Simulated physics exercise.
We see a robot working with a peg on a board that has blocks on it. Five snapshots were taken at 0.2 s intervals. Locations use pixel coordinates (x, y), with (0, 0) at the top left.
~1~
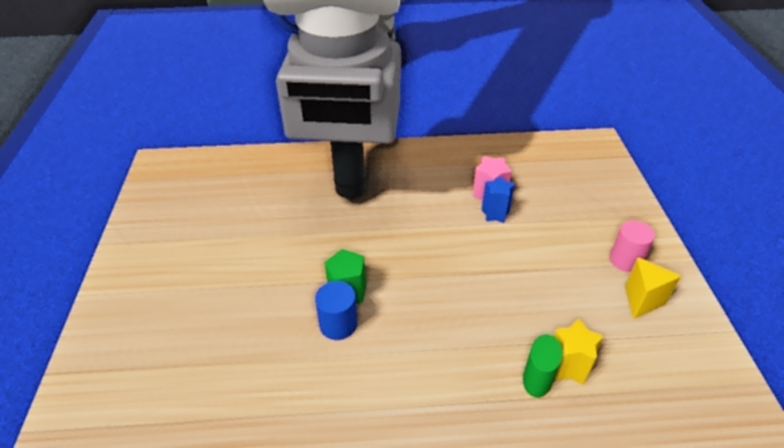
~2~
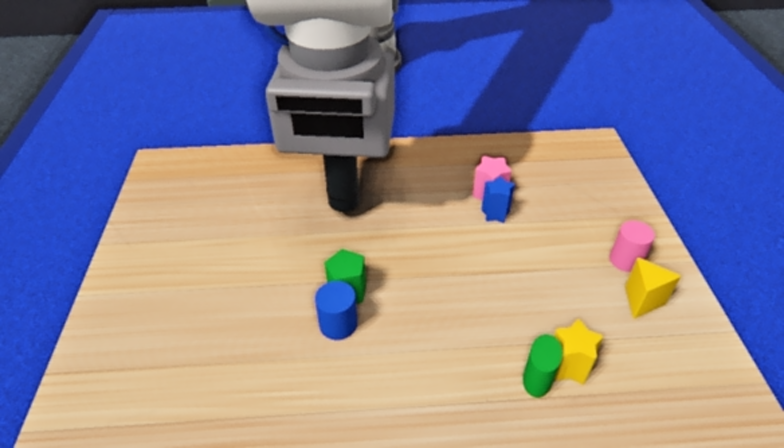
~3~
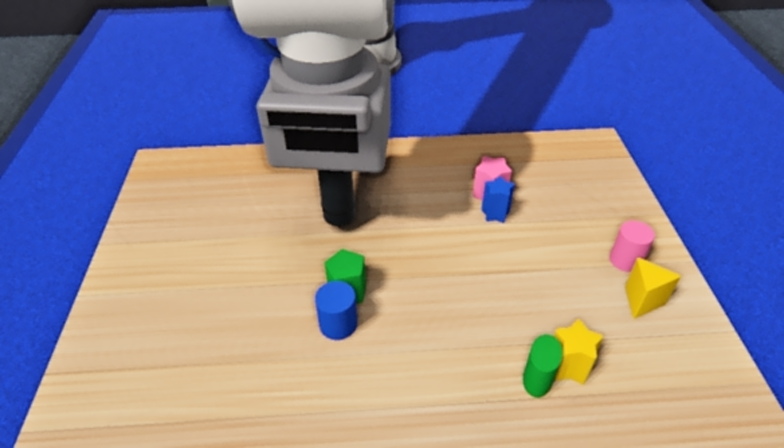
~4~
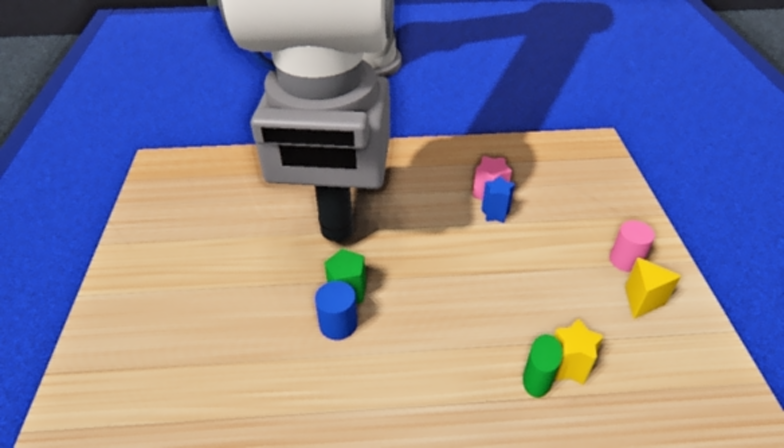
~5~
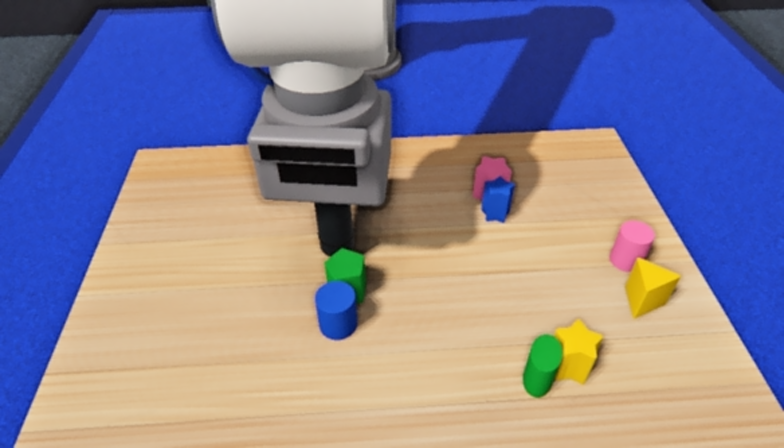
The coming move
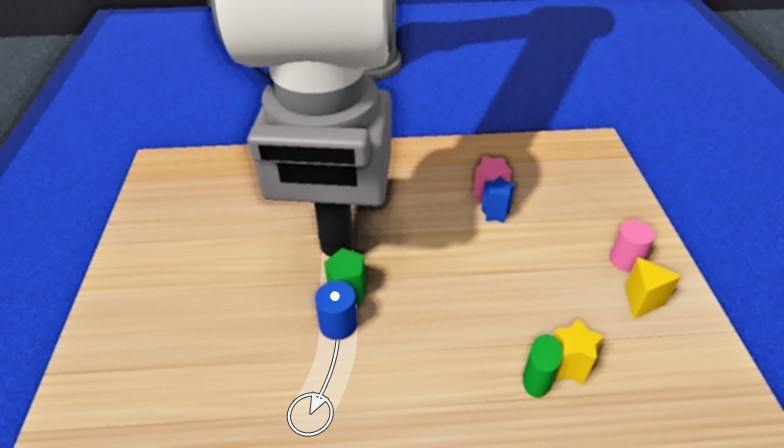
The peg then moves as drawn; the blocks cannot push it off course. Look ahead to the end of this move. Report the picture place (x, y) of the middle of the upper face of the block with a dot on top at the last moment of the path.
It will end up at (337, 417).
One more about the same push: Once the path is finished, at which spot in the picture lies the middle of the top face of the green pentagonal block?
It comes to (374, 299).
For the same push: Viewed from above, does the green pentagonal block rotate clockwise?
My answer is no.
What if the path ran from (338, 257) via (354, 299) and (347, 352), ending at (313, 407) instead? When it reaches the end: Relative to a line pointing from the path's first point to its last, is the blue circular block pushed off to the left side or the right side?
Answer: Rightward.
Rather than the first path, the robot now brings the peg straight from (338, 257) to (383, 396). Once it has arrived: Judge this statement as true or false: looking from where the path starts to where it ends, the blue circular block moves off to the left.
Answer: False.
Path on the board, from (338, 257) via (338, 302) and (335, 354), ending at (310, 414); the dot is on the blue circular block.
The first path, step by step. One third of the way, peg at (337, 292); blue circular block at (336, 314); green pentagonal block at (365, 291), turned 15° anticlockwise.
Two thirds of the way, peg at (334, 345); blue circular block at (336, 364); green pentagonal block at (374, 299), turned 40° anticlockwise.
At the end, peg at (308, 405); blue circular block at (337, 417); green pentagonal block at (374, 299), turned 40° anticlockwise.
